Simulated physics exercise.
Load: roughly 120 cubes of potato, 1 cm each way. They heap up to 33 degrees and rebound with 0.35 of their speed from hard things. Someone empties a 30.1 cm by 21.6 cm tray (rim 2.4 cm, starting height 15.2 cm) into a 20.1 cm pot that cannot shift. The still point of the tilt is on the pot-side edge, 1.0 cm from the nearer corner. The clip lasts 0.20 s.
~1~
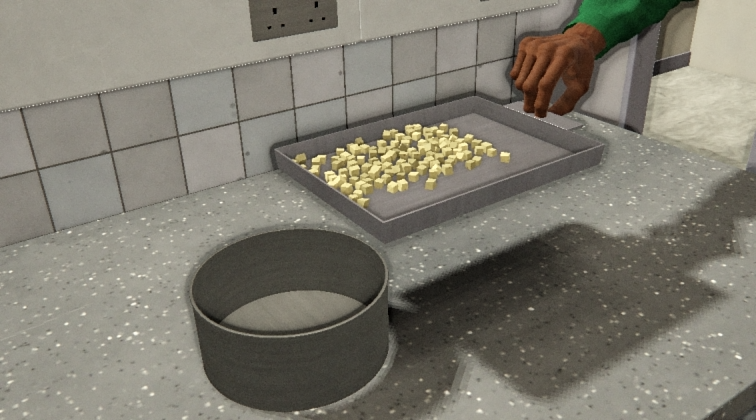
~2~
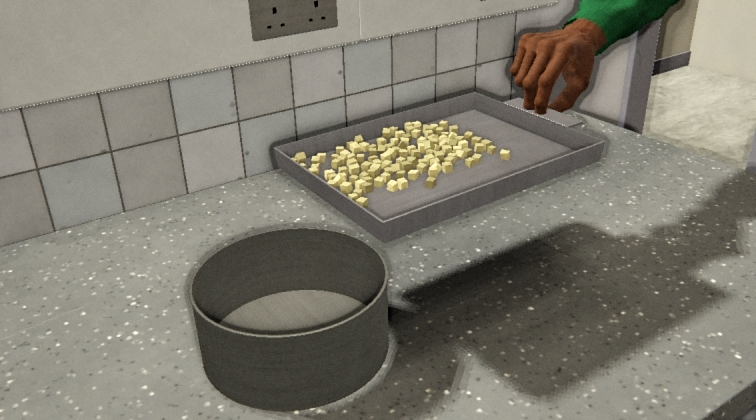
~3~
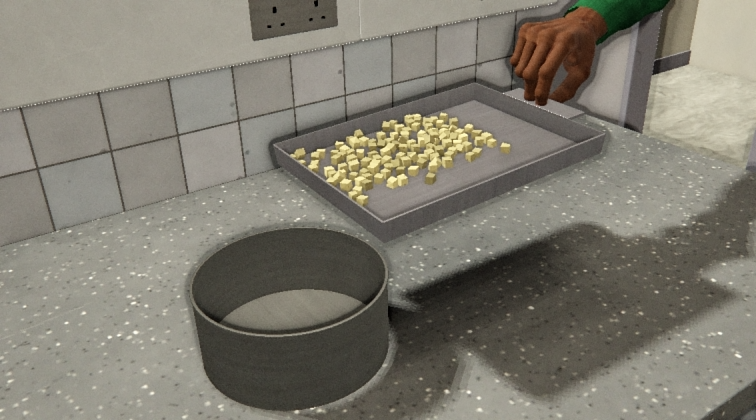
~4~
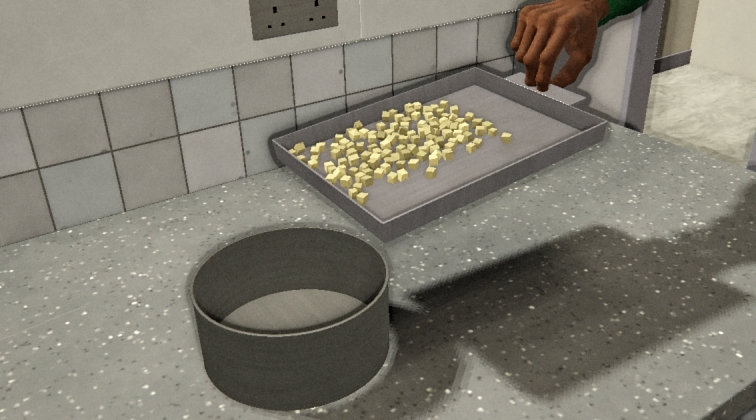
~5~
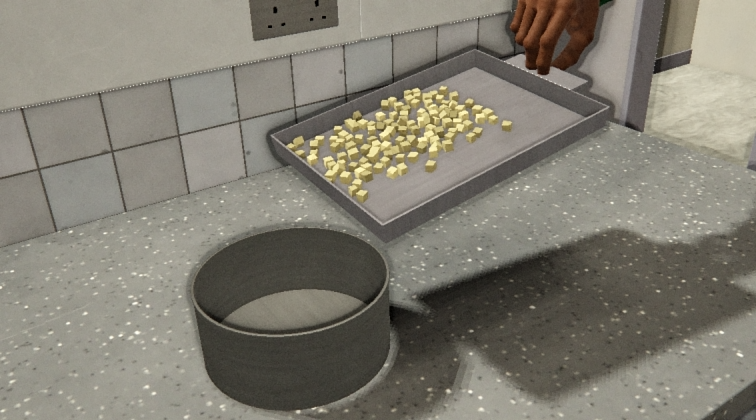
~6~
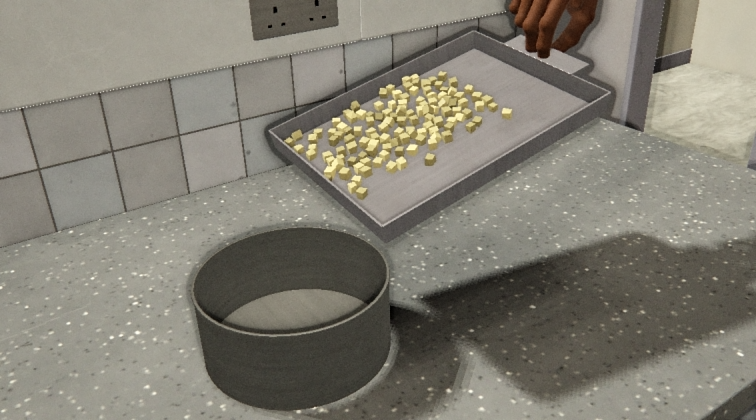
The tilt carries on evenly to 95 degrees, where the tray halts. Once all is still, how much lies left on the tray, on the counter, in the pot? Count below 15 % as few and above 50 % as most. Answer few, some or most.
Tray few, counter most, pot some.
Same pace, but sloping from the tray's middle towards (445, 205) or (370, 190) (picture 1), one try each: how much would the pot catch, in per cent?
About 0 and 80 per cent.
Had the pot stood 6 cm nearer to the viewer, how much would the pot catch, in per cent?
In that case some 90 per cent.
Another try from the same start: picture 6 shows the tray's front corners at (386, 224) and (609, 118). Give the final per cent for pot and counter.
Pot 0, counter 95.
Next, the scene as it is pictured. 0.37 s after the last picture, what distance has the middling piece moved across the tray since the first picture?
Some 5 cm.
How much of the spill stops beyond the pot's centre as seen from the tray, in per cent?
About 70 per cent.
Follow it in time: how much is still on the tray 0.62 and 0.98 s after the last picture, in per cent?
About 70, 30.
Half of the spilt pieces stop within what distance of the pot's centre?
Roughly 20 cm.
Then, 0.37 s after the last picture, tilt 53 degrees; the tray holds 100 %, the pot 0 %.
Then, 0.62 s after the last picture, tilt 79 degrees; the tray holds 70 %, the pot 0 %.
Then, 0.98 s after the last picture, tilt 95 degrees; the tray holds 30 %, the pot 25 %.
In the end, tray 0 %, counter 60 %, pot 40 %.
